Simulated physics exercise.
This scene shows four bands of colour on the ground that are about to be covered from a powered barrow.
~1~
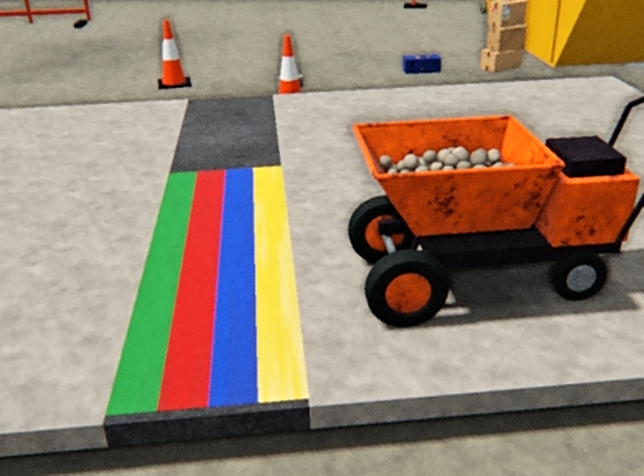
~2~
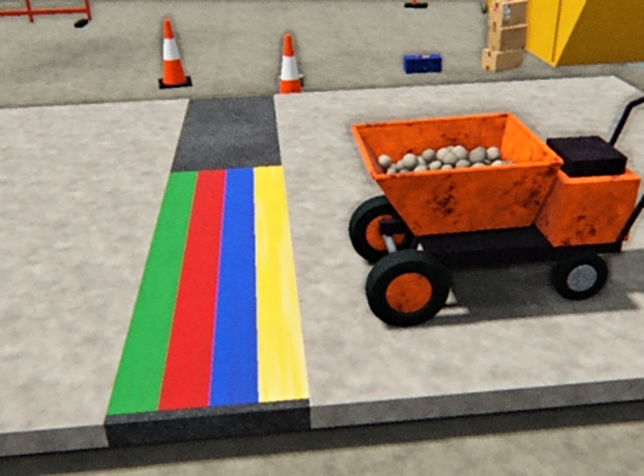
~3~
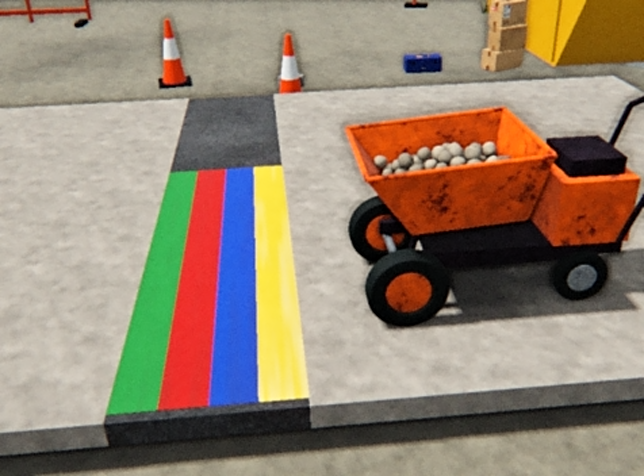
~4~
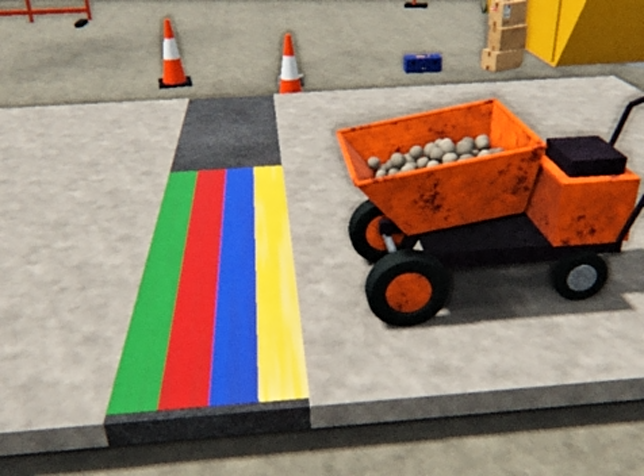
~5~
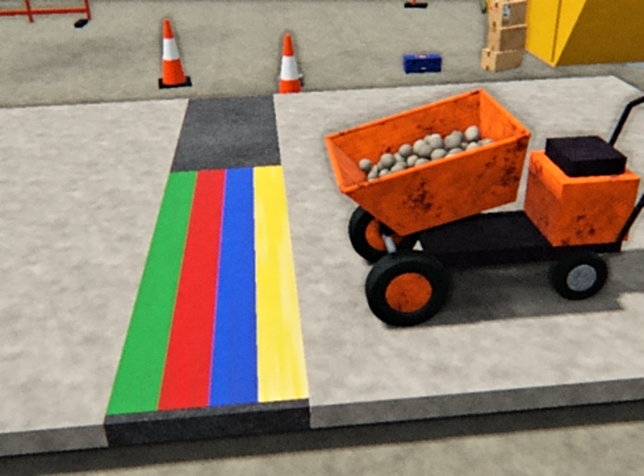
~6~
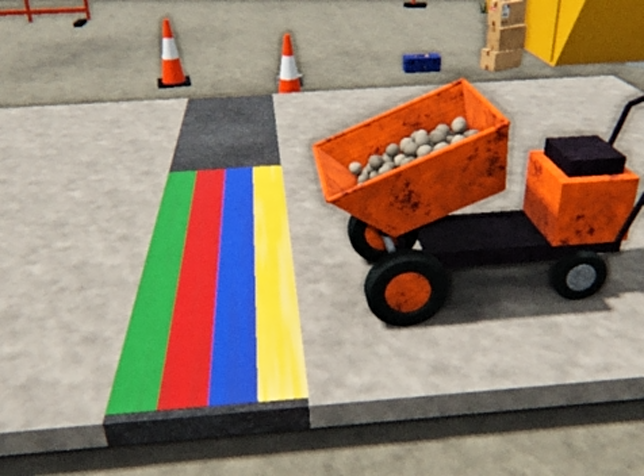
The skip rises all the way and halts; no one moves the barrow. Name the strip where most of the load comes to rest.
Blue.
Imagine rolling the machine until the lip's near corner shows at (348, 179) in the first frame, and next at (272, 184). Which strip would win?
Case 1 - the blue one; case 2 - the green strip.
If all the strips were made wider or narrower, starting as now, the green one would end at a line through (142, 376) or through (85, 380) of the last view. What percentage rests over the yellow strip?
First 10 in a hundred, then 20 in a hundred.
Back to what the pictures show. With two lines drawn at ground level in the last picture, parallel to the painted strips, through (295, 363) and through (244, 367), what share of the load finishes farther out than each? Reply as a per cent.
Close to 70 and 40 per cent respectively.
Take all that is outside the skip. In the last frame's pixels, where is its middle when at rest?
(235, 300).
Soon after the last picture, skip tipped steeply; all in the skip.
A little later, skip tipped right over; most in the skip; a stray few over the yellow strip; a small part over the blue strip.
Later still, skip tipped right over; about a third in the skip; a small part over the yellow strip; about a third over the blue strip; a small part over the red strip; a small part over the green strip; a stray few off the paint.
At rest, skip tipped right over; about a quarter in the skip; about a quarter over the yellow strip; about a third over the blue strip; a small part over the red strip; a small part over the green strip; a stray few off the paint.
